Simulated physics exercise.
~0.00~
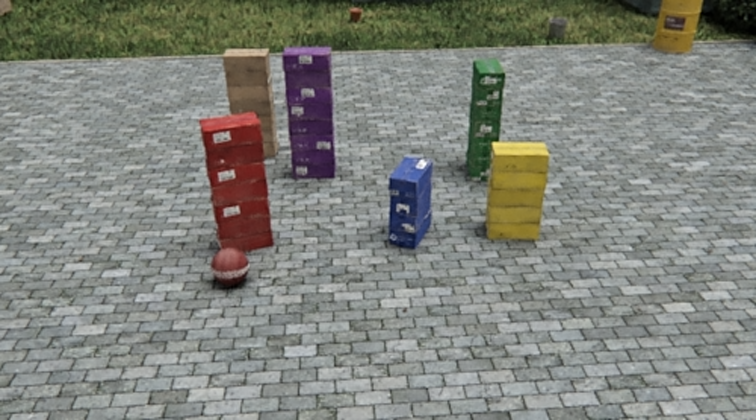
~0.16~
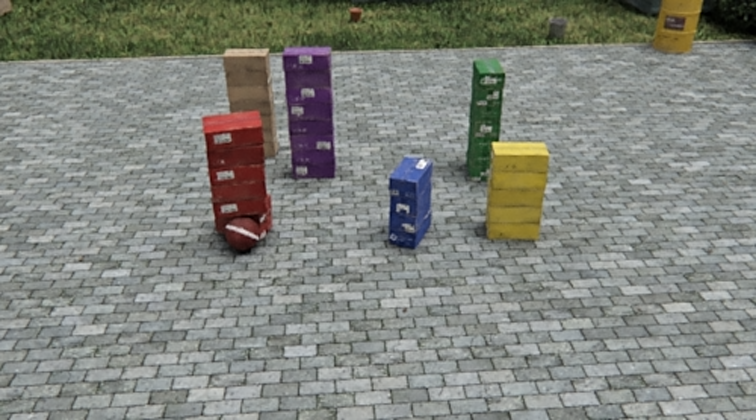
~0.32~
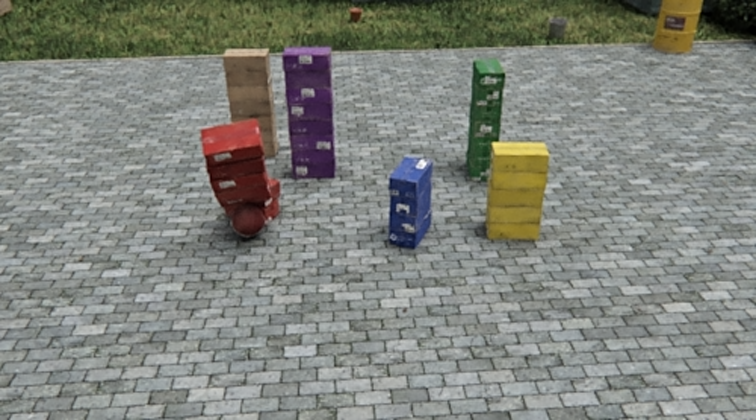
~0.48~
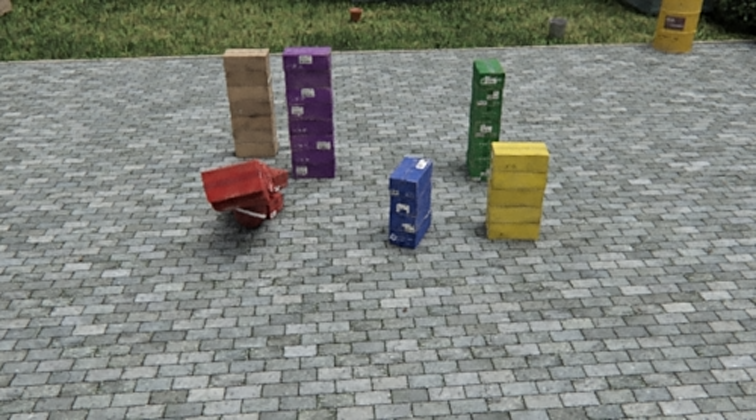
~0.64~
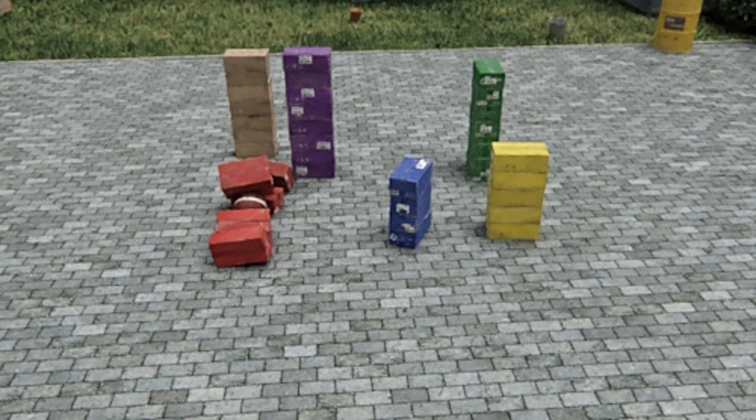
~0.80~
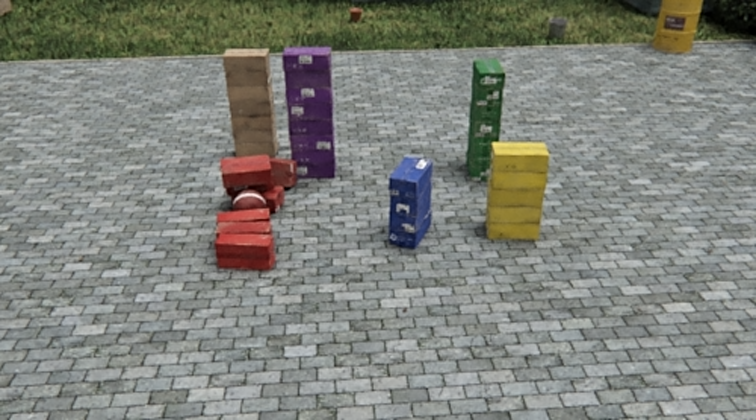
A dark red ball rolls away from the camera into the base of the red stack on a paved yard, and the stack topples forward over it, leaving its boxes scattered around the ball while the blue, yellow, green, purple and tan stacks stay standing.
